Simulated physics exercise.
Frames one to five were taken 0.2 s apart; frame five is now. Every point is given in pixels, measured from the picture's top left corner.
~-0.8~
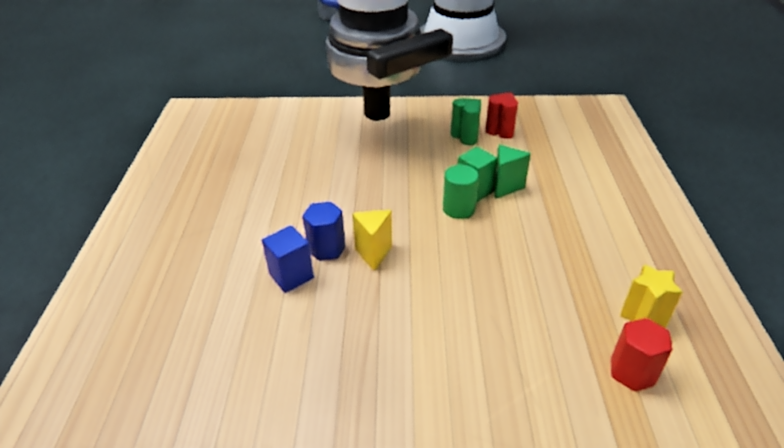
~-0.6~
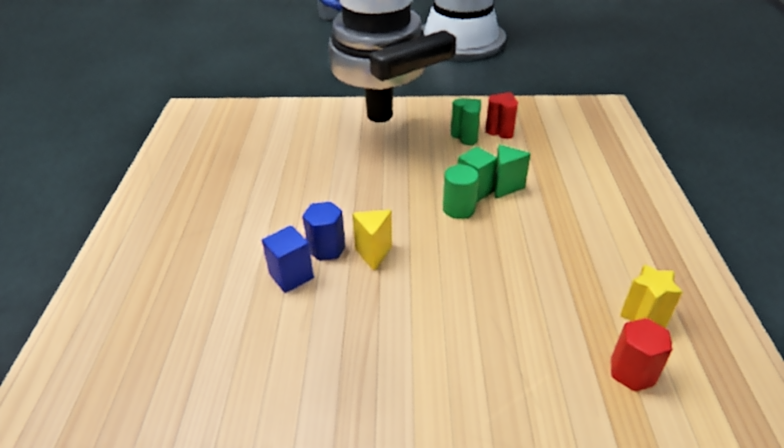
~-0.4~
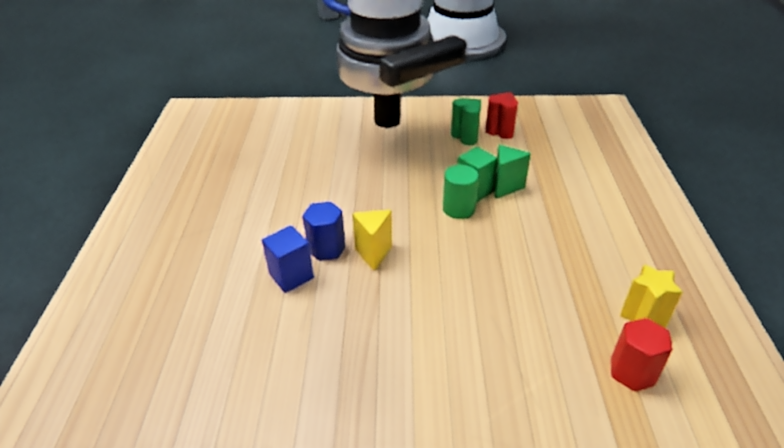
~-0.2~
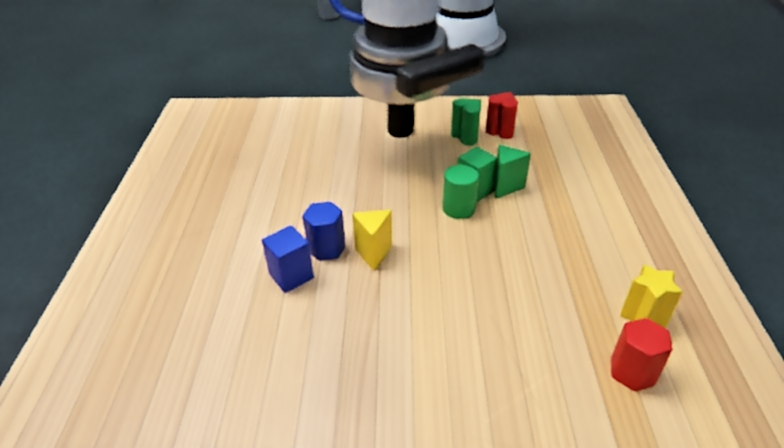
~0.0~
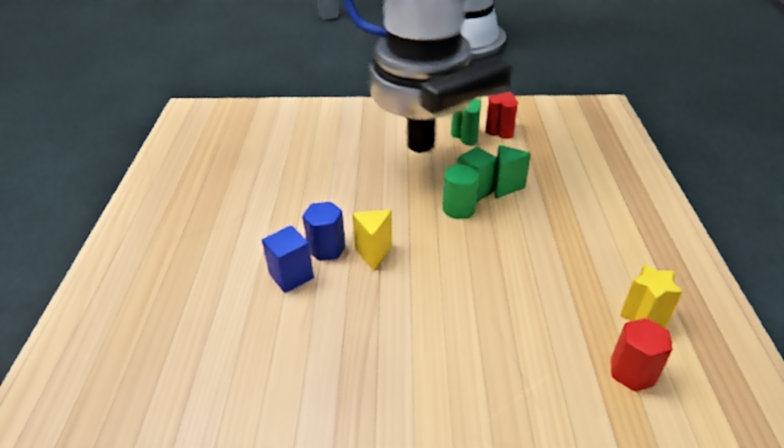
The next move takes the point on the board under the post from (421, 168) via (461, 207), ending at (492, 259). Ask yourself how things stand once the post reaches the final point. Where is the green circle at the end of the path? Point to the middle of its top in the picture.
I'd expect the centre of its top face to be at (509, 248).
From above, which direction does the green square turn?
From overhead, anticlockwise.
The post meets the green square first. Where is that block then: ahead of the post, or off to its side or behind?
In the end it is beside or behind the post.
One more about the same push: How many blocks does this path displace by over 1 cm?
The number will come to 2.
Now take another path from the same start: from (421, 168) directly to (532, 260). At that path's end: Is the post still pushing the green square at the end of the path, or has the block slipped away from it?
The green square is left behind or beside.
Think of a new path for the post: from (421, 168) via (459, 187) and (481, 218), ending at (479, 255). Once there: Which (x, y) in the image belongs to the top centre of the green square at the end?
Its top centre lands on (516, 179).
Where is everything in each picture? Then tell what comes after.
Post's lower end at (377, 114); green circle at (462, 173); green heart-shaped block at (469, 103); green square at (478, 156); green triangular piece at (510, 153), in the first picture.
Post at (380, 116); blocks still, in the second picture.
Post at (388, 122); blocks still, in the third picture.
Post at (401, 131); blocks still, in the fourth picture.
Post at (421, 145); green circle at (462, 173); green heart-shaped block partly hidden; green square at (478, 156); green triangular piece at (510, 153), in the fifth picture.
What follows on the original path. One third of the way, post at (450, 170); green circle at (464, 177); green square at (485, 159), turned 20° anticlockwise; green triangular piece at (514, 153).
Two thirds of the way, post at (475, 200); green circle at (488, 209); green square at (492, 165), turned 70° anticlockwise; green triangular piece at (515, 153).
At the end, post at (496, 235); green circle at (509, 248); green heart-shaped block still; green square at (492, 165), turned 70° anticlockwise; green triangular piece at (515, 153).
